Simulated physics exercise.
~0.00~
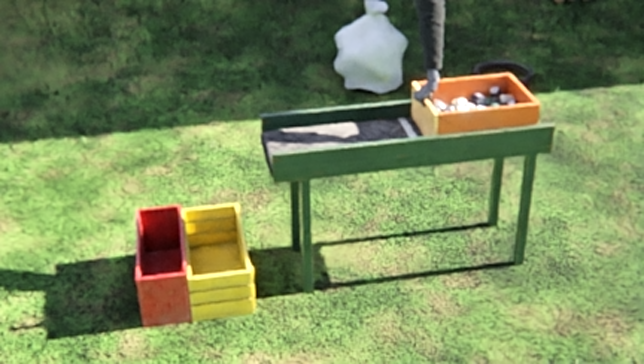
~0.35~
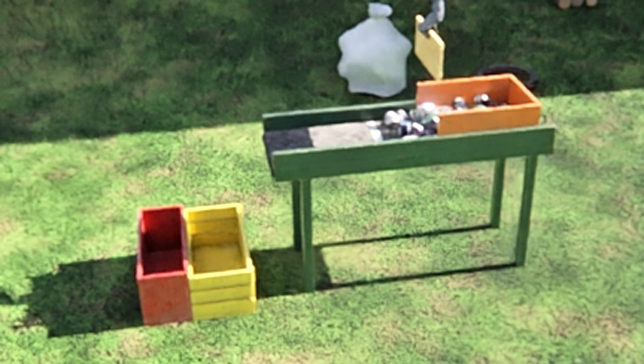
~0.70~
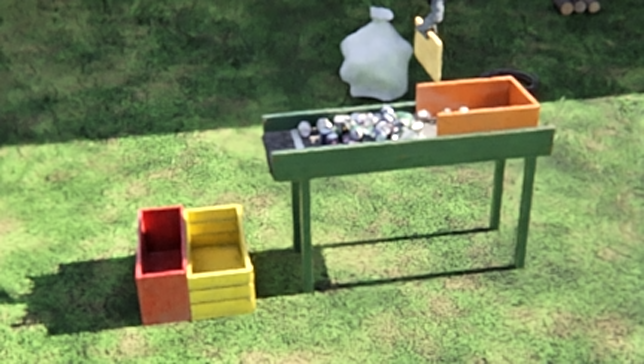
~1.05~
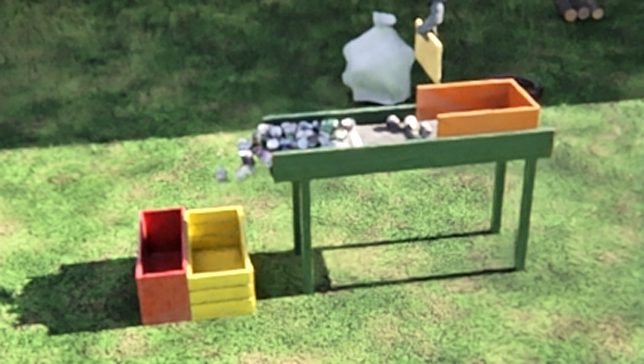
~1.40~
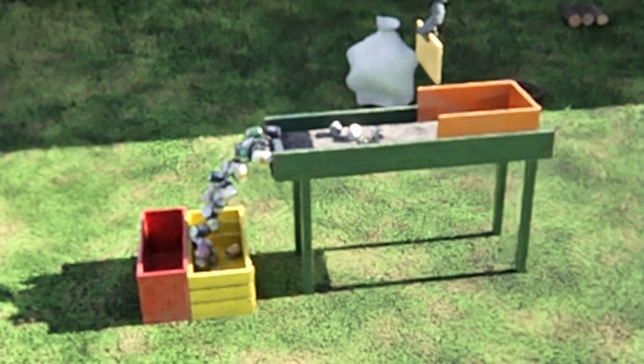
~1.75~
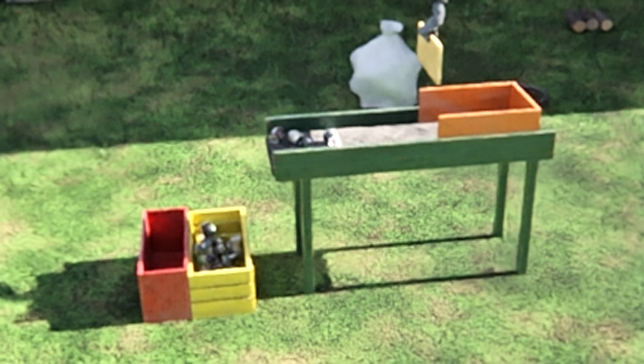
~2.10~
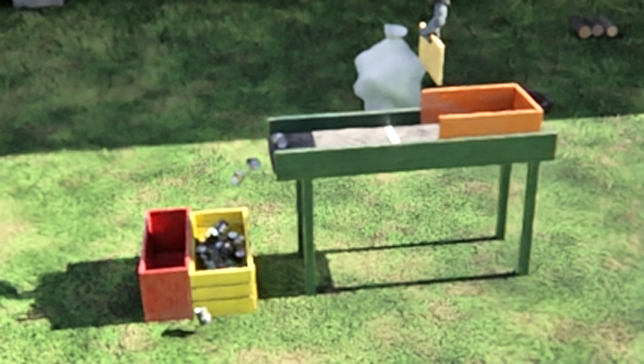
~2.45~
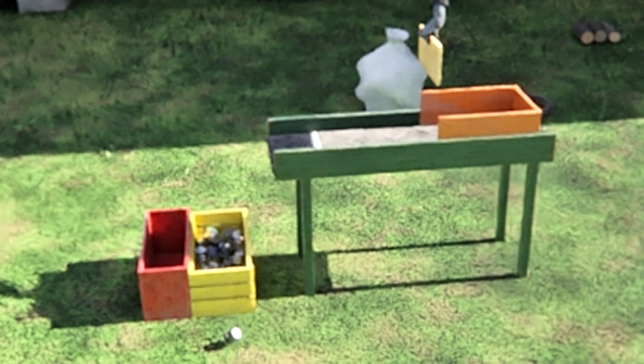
The clip opens on a sunlit lawn where an orange pen full of small cans sits at the right end of a raised green belt, with a yellow tote and a red tub on the grass to the left. A yellowish gate lifts away from the pen, and the cans ride out leftward in a loose pile. They spread along the belt, then start tumbling off its left end. A thick stream pours down into the yellow tote as the belt empties. The last few cans drop, leaving nearly all in the yellow tote, one on the grass in front, and the red tub apparently empty.
